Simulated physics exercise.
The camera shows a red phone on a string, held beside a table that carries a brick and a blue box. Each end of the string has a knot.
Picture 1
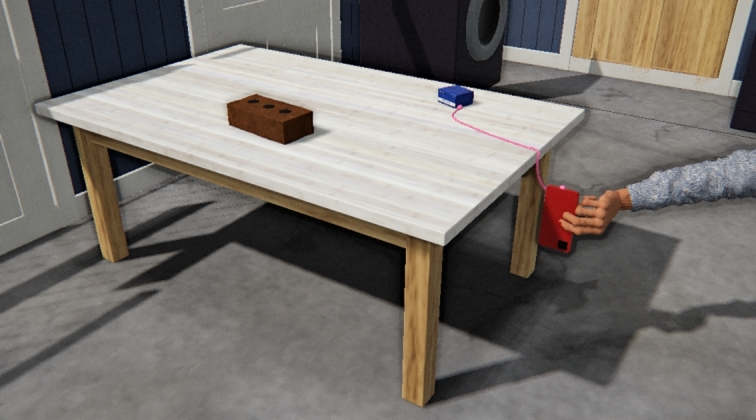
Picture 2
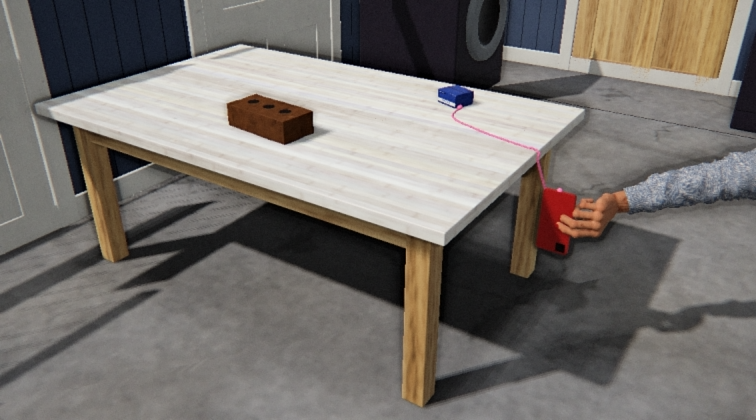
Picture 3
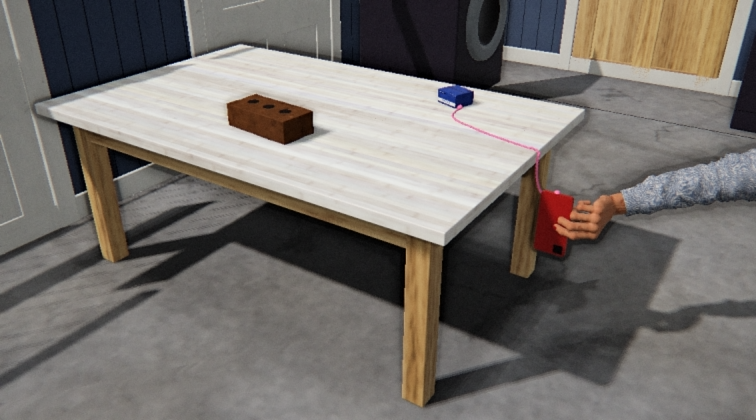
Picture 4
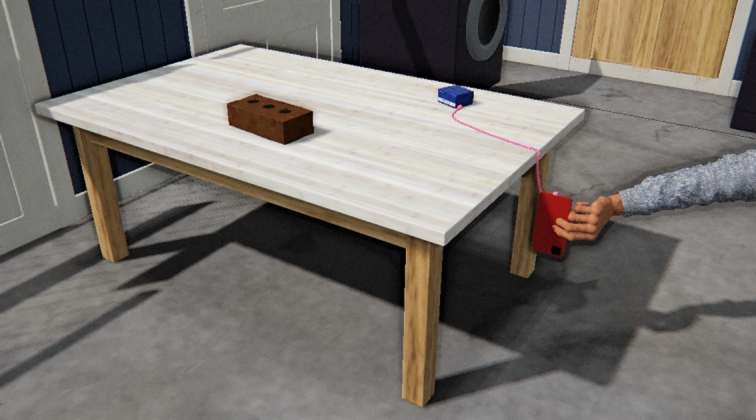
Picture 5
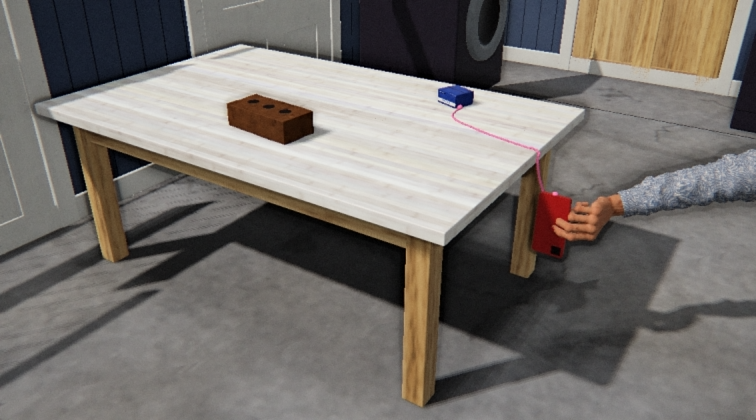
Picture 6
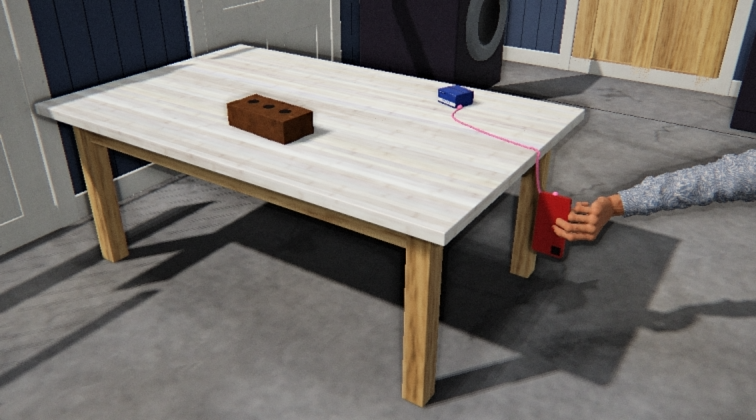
A hand holds a red phone on a pink string beside the table, barely moving.
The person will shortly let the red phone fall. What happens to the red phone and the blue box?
The red phone touches down; the blue box goes over too.
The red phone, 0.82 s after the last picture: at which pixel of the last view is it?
Somewhere around (559, 330), I reckon.
Then, 0.44 s after the last picture, phone on the floor near (554, 320); brick unmoved; box tugged along near (561, 149).
Then, 0.82 s after the last picture, phone on the floor near (559, 330); brick unmoved; box over the edge.
At rest, phone on the floor near (559, 330); brick unmoved; box down on the floor. The red phone drops all the way and the blue box is dragged off.
